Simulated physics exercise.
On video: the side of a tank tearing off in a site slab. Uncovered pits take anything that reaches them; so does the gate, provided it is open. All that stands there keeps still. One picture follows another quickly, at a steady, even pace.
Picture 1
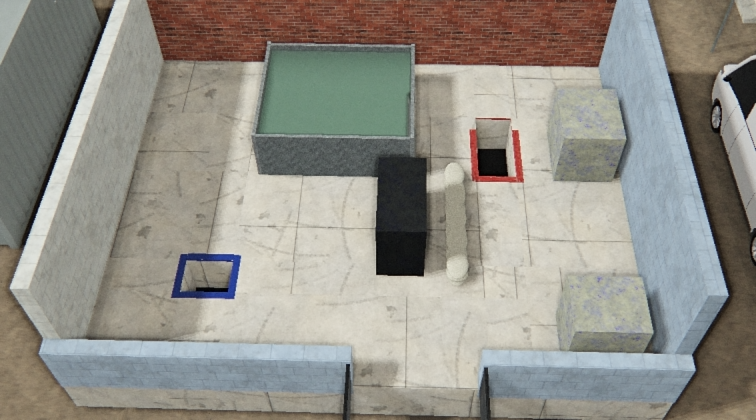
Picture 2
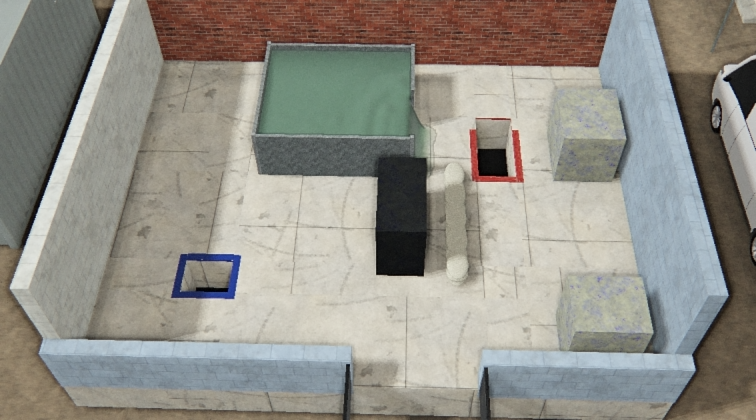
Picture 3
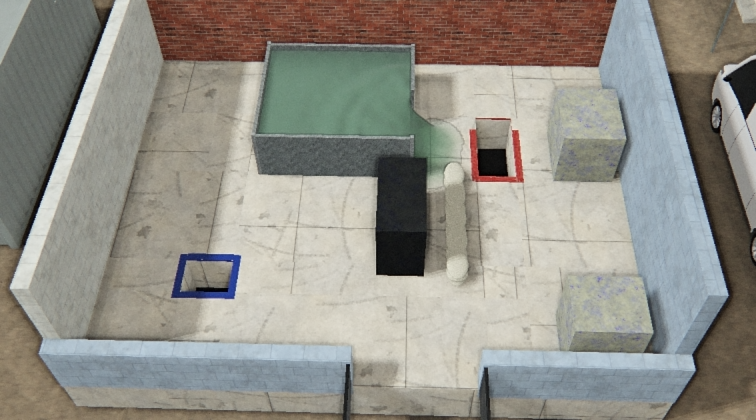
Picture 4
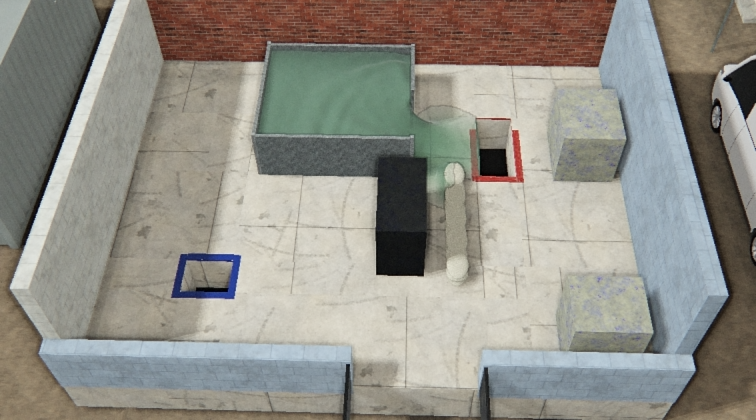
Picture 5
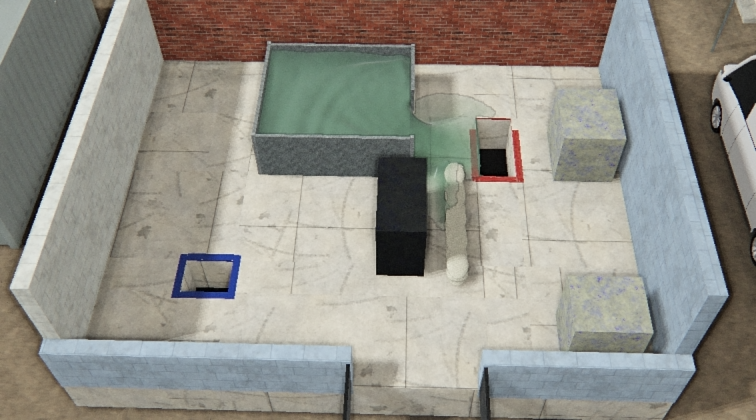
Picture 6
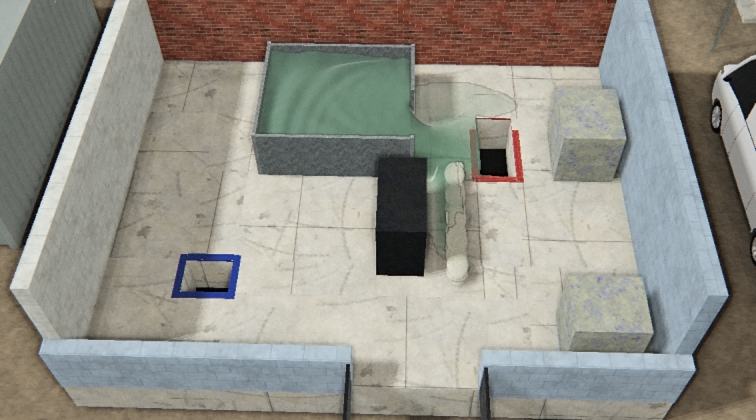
Green water pouring from the torn right side of a raised tank, spreading across a walled slab around a black block.
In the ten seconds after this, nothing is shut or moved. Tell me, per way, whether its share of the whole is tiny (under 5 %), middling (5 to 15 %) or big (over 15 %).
My prediction: I expect the gate to account for five up to fifteen per cent, I expect the blue pit to account for a fraction below five per cent, I expect the red pit to account for upward of fifteen per cent.
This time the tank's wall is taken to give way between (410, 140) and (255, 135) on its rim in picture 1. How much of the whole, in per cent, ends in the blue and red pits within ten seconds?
Near enough: Blue 25 percent, red 4 percent.
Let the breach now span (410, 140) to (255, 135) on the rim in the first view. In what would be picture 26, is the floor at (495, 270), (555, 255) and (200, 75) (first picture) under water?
Point 1: Unwetted; point 2: Unwetted; point 3: Unwetted.
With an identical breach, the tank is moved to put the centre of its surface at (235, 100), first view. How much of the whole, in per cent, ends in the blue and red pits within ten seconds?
The blue pit gets roughly 0 per cent and the red pit roughly 35 per cent.
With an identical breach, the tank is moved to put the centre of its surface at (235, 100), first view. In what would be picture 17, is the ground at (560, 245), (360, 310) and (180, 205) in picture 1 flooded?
Okay, first one got wet, second one got wet, last one high and dry.
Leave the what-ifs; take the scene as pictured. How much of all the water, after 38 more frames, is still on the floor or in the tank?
Estimate: 44 %.
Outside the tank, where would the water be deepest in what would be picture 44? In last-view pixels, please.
Near (443, 174).
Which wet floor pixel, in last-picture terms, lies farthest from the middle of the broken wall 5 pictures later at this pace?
Approximate pixel: (435, 373).
A moment on, water covers 15 % of the floor; the gate 0 %, the blue pit 0 %, the red pit 13 %.
Next, water covers 25 % of the floor; the gate 1 %, the blue pit 0 %, the red pit 24 %.
Then, water covers 30 % of the floor; the gate 4 %, the blue pit 0 %, the red pit 35 %.
Later, water covers 35 % of the floor; the gate 7 %, the blue pit 0 %, the red pit 49 %.
In the end, water covers 40 % of the floor; the gate 10 %, the blue pit 0 %, the red pit 60 %.
